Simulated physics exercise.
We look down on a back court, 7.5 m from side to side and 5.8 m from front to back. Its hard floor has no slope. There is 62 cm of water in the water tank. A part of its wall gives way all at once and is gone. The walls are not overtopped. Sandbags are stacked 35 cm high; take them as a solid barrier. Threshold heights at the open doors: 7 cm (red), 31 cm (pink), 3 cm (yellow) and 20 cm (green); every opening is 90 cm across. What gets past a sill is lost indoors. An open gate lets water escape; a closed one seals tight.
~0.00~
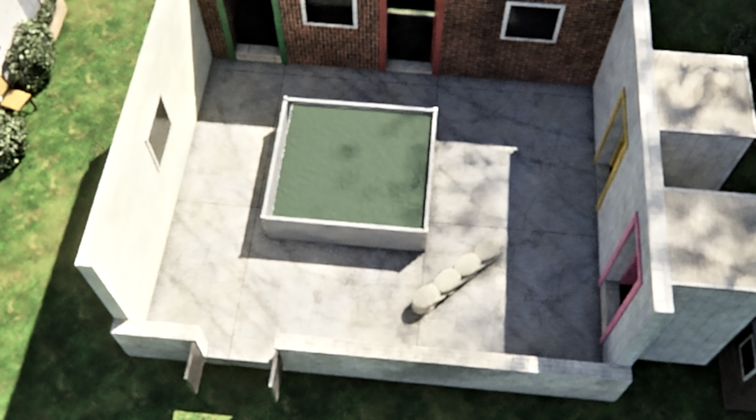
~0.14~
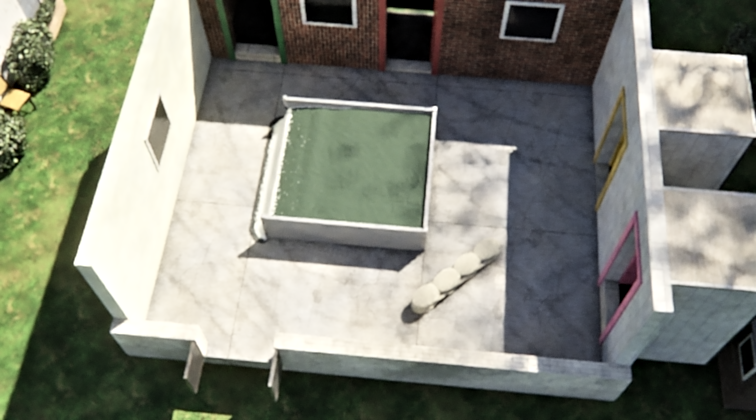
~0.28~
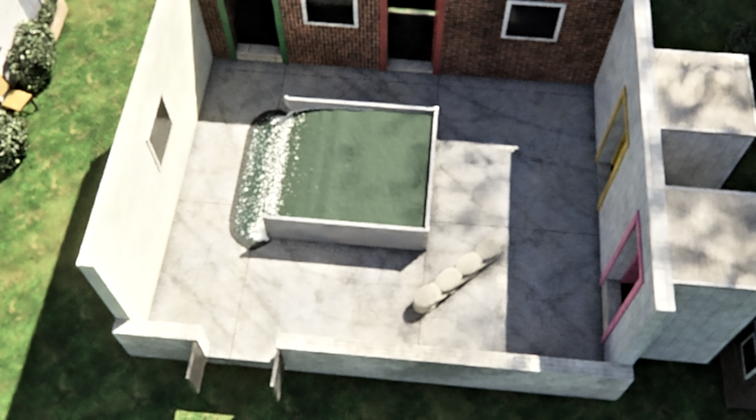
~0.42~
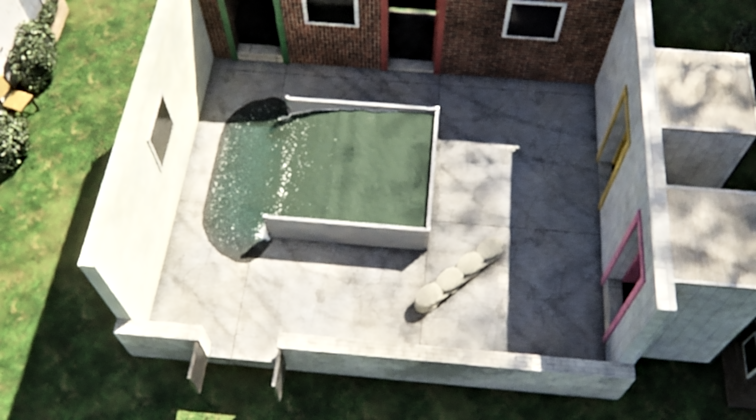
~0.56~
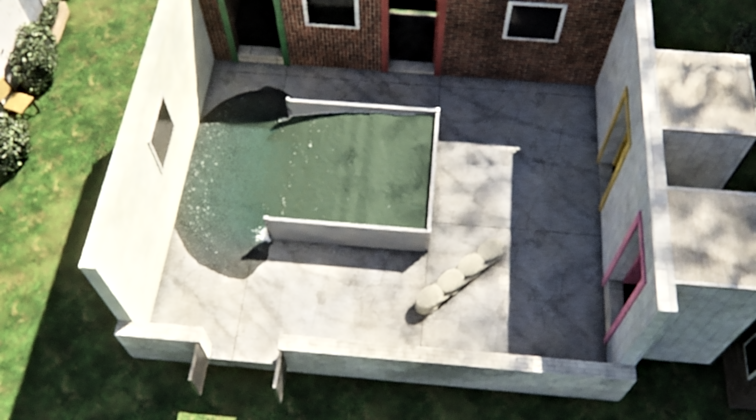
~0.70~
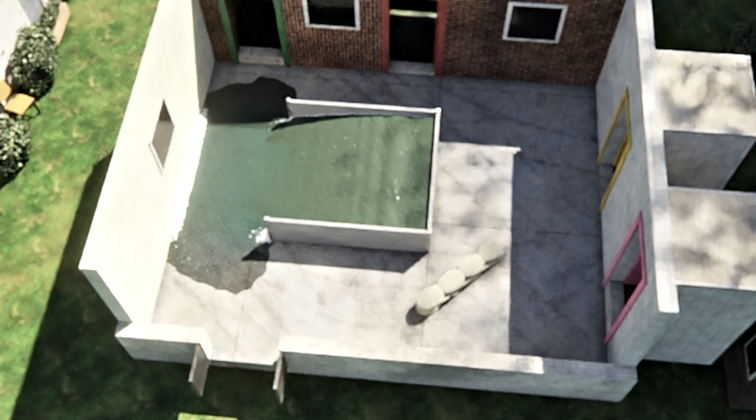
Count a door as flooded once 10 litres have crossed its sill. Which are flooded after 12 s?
Door by door: At the red door it does not reach the limit; at the pink door it stays under the limit; at the yellow door it passes the limit; at the green door it passes the limit.
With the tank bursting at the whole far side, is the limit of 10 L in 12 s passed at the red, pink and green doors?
Against that limit: Red over, pink under, green above.
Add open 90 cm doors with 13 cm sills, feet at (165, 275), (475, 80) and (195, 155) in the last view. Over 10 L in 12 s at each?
In turn: Above, not over, above.
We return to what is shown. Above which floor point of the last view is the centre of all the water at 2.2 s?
At about (276, 182).
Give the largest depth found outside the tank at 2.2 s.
Roughly 51 cm.
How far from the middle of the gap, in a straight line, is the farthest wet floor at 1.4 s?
Roughly 3.6 m.
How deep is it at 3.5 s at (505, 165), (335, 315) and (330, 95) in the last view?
In that order: 0, 4 and 8 cm.
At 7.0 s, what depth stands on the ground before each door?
In cm: Red 5, pink 10, yellow 8, green 10.
After 1.4 s water covers 20 % of the floor and is deepest (46 cm) near (196, 180); red door not reached, pink door not reached, yellow door not reached, green door 3 cm at the sill, 0 L in.
After 2.2 s water covers 25 % of the floor and is deepest (51 cm) near (215, 63); red door not reached, pink door not reached, yellow door not reached, green door 29 cm at the sill, 5 L in.
After 3.5 s water covers 50 % of the floor and is deepest (37 cm) near (147, 339); red door 4 cm at the sill, 0 L in, pink door not reached, yellow door not reached, green door 33 cm at the sill, 84 L in.
After 7.0 s water covers 95 % of the floor and is deepest (20 cm) near (584, 89); red door 5 cm at the sill, 0 L in, pink door 10 cm at the sill, 0 L in, yellow door 8 cm at the sill, 28 L in, green door 10 cm at the sill, 127 L in.
After 12.0 s water covers 100 % of the floor and is deepest (12 cm) near (600, 257); red door 9 cm at the sill, 2 L in, pink door 11 cm at the sill, 0 L in, yellow door 5 cm at the sill, 72 L in, green door 7 cm at the sill, 127 L in.
